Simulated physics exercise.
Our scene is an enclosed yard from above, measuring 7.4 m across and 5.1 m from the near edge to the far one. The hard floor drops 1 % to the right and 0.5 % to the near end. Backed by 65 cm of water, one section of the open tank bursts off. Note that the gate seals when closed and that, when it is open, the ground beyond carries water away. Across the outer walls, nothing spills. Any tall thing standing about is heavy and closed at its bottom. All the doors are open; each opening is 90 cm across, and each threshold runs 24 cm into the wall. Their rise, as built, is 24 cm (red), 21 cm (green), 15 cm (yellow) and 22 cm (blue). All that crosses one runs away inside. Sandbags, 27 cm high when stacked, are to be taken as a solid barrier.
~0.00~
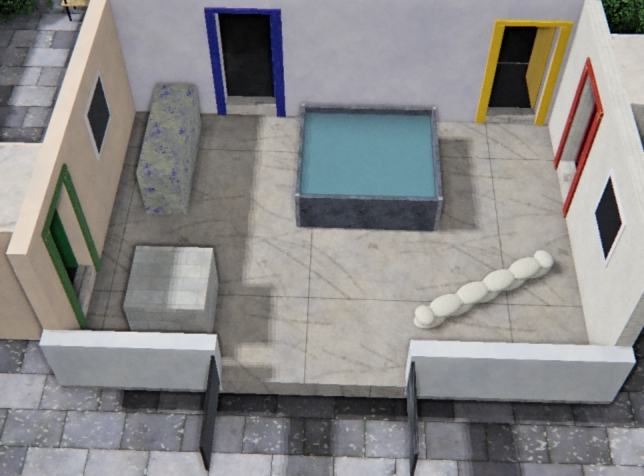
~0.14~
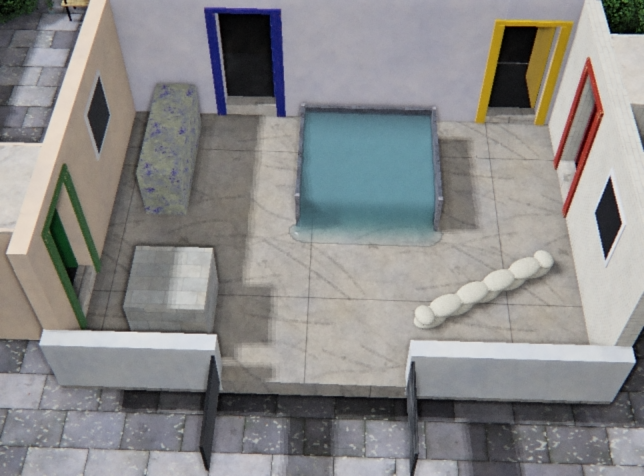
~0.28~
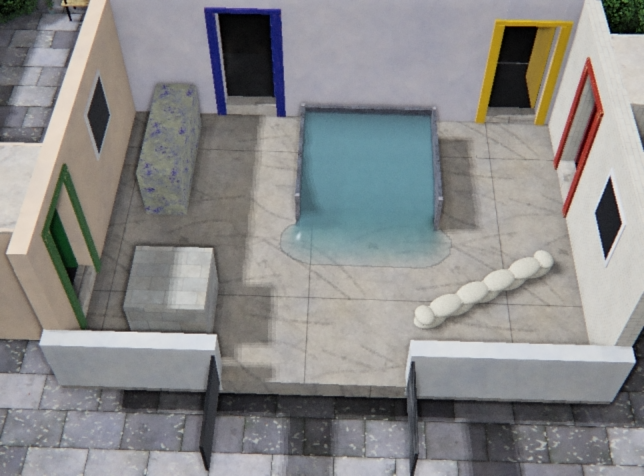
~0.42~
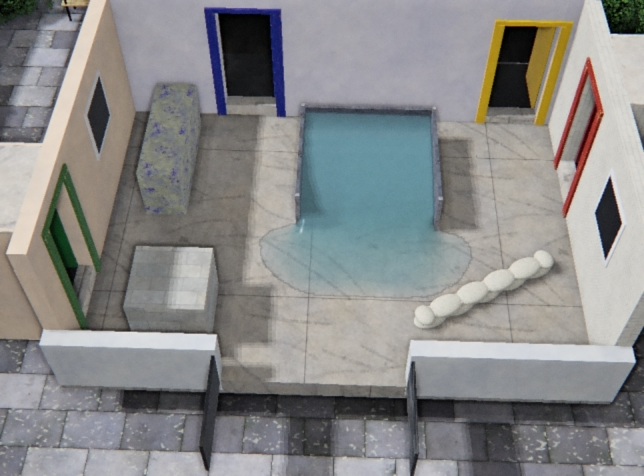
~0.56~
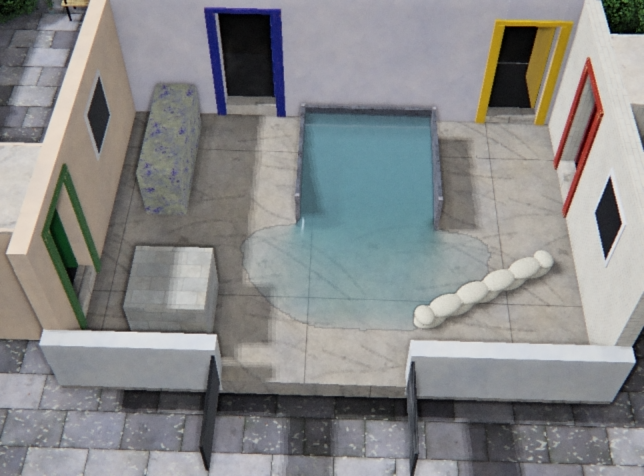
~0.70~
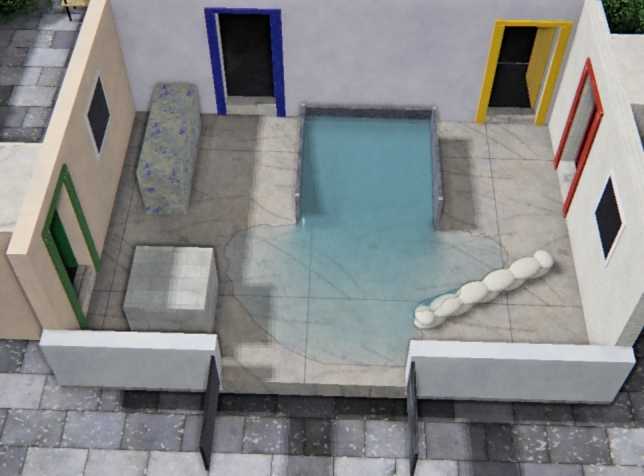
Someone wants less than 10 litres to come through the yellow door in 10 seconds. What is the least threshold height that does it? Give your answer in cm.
It needs to be around 9 cm high.
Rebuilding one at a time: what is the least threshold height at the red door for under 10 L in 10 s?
The red door needs around 7.0 cm.
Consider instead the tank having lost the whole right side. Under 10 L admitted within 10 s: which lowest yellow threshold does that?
A height of around 32 cm.
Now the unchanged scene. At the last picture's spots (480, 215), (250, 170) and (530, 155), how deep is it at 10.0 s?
About 3, 1 and 5 cm.
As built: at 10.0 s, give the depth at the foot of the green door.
It comes to about 1.0 centimetres deep.
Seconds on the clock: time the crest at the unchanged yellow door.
About 4.5 seconds.
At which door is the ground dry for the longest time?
That would be the blue door.
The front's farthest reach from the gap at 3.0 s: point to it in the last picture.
Near (77, 360).
After 1.4 s water covers 30 % of the floor, deepest (38 cm) near (427, 308); it has not reached the yellow door.
After 3.0 s water covers 50 % of the floor, deepest (20 cm) near (427, 308); it has not reached the yellow door.
After 10.0 s water covers 80 % of the floor, deepest (6 cm) near (580, 293); 4 cm at the yellow door, 0 litres in over its 15 cm threshold.
At the yellow door as built, the water arrived by 3.6 s and peaked near 12 cm at 4.4 s.
Run again over the same 10 s with other heights there, 20 litres in over 7.5 cm, 6 litres over 10 cm. The limit of 10 litres is kept from about 9 cm up.
